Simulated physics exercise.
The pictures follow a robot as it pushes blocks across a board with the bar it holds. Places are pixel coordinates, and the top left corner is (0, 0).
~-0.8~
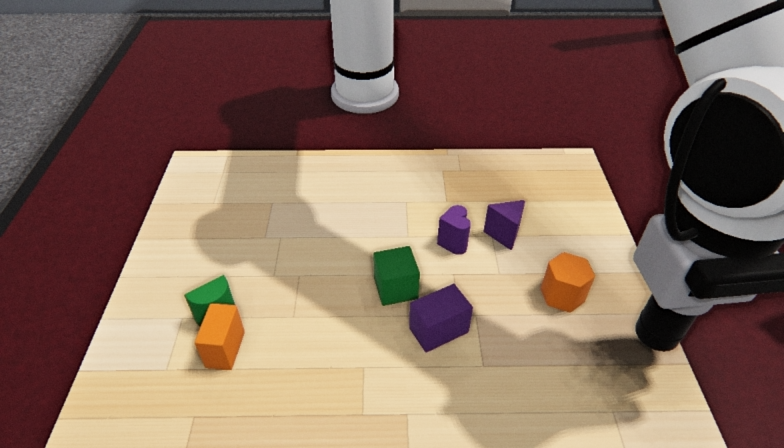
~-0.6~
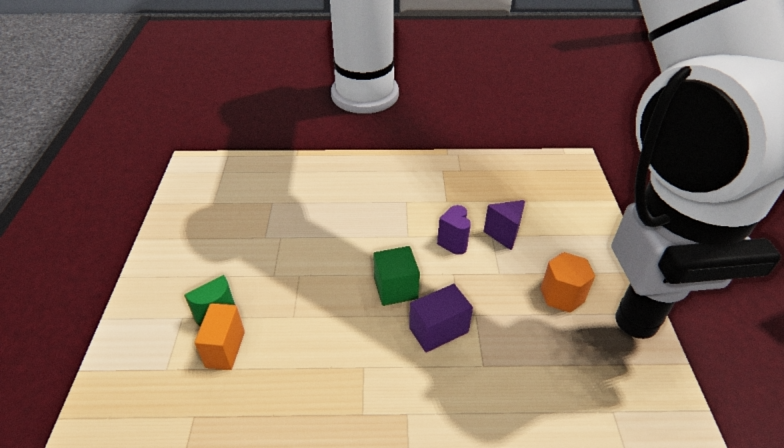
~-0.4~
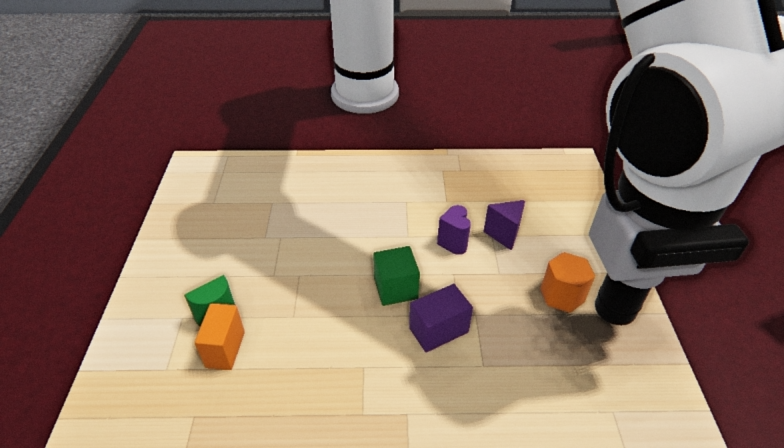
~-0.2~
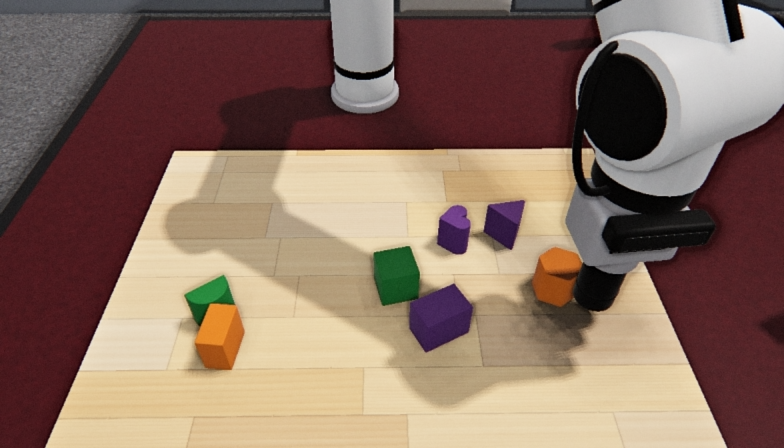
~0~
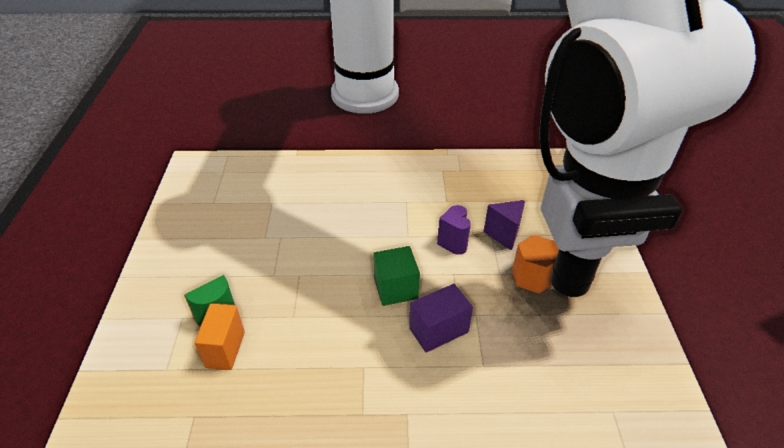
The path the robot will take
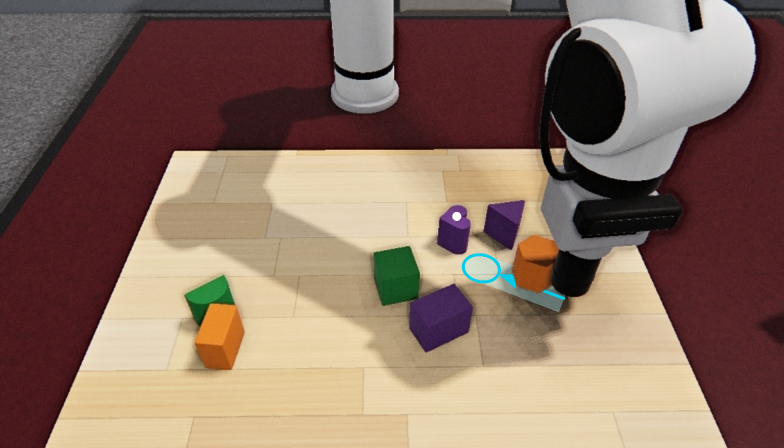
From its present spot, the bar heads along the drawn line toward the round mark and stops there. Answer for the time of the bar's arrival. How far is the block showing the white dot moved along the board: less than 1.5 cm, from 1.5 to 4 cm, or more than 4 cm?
The answer here is from 1.5 to 4 cm.
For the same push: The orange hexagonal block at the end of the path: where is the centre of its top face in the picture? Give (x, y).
My prediction: (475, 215).
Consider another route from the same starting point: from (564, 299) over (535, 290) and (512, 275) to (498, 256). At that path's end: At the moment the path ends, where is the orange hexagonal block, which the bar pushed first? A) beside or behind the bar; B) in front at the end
The correct letter is B.
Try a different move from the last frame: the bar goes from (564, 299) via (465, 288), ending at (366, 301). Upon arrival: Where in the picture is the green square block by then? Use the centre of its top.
If I read the scene right, the answer is (336, 254).
Path on the board, straight from (564, 299) to (481, 268); the dot is on the purple heart-shaped block.
The first path, step by step. Halfway along, bar at (525, 267); purple triangular block at (505, 202), turned 20° clockwise; orange hexagonal block at (501, 231), turned 20° clockwise.
At the end, bar at (484, 252); purple rectangular block in place; purple heart-shaped block at (441, 208); purple triangular block at (503, 199), turned 40° clockwise; orange hexagonal block at (475, 215), turned 30° clockwise.
